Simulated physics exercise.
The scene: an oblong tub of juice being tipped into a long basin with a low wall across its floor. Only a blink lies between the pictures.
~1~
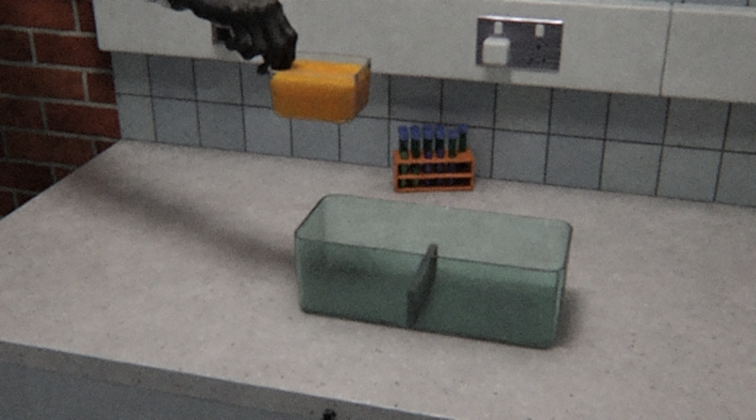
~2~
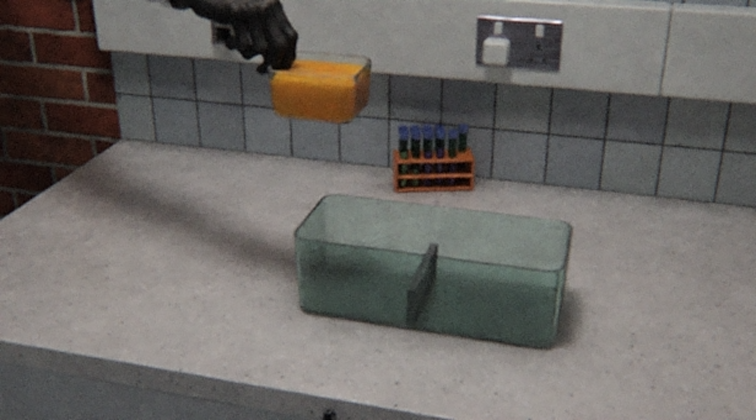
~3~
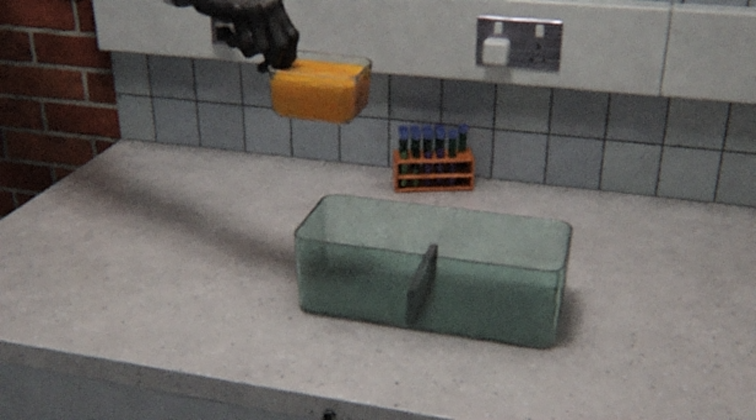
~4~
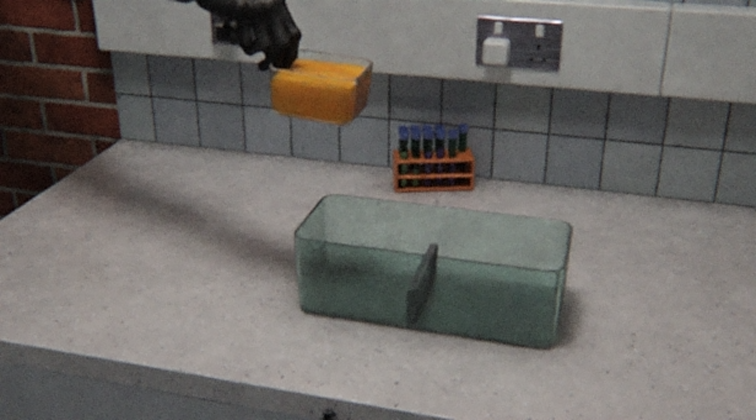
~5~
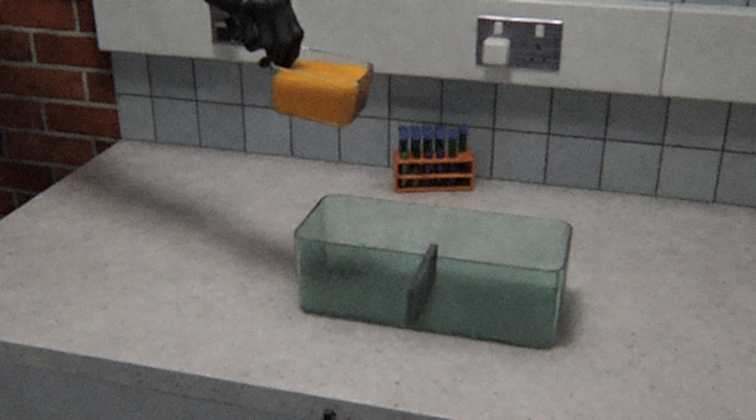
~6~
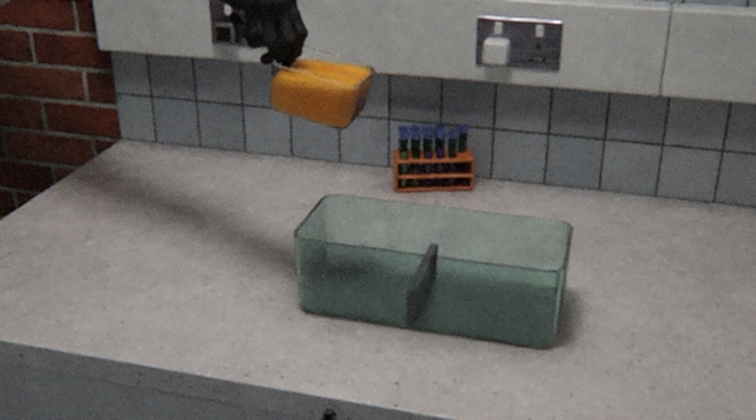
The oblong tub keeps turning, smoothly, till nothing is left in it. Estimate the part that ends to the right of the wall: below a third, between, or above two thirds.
In the end between a third and two thirds is right of the wall.
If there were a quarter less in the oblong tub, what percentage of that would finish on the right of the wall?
Close to 20 per cent.
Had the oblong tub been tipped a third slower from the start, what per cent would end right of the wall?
About 50 per cent.
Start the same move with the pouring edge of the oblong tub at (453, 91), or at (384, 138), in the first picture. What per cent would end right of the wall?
First some 95, then 55 per cent.
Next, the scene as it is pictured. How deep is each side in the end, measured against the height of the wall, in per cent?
Near 20 on the left, 20 on the right.
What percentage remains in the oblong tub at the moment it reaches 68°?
Close to 50 per cent.
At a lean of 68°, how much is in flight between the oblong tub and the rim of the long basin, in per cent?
About 40 per cent.
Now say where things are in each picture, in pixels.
In the first frame, it leans 0°; its right rim is at (363, 69); the juice meets the walls at (282, 67) and (363, 73); the long basin's rim runs from (309, 216) to (568, 248); the wall's top is at (423, 267).
In the second frame, it leans 0°; its right rim is at (363, 69); the juice meets the walls at (282, 67) and (363, 75).
In the third frame, it leans 2°; its right rim is at (364, 70); the juice meets the walls at (283, 67) and (363, 74).
In the fourth frame, it leans 4°; its right rim is at (365, 72); the juice meets the walls at (283, 67) and (364, 75).
In the fifth frame, it leans 8°; its right rim is at (366, 75); the juice meets the walls at (284, 67) and (365, 75).
In the sixth frame, it leans 12°; its right rim is at (367, 78); the juice meets the walls at (284, 67) and (366, 76).
A moment on, the oblong tub is tipped part way and 48 per cent is still to pour, 8 is left of the wall and 1 right of it.
Next, the oblong tub is tipped on its side and 8 per cent is still to pour, 31 is left of the wall and 48 right of it.
Then the oblong tub is tipped right over and 0 per cent is still to pour, 48 is left of the wall and 48 right of it.
Later the oblong tub is tipped right over and 0 per cent is still to pour, 50 is left of the wall and 49 right of it.
At rest 50 per cent lies left of the wall, 49 right of it and 2 outside.
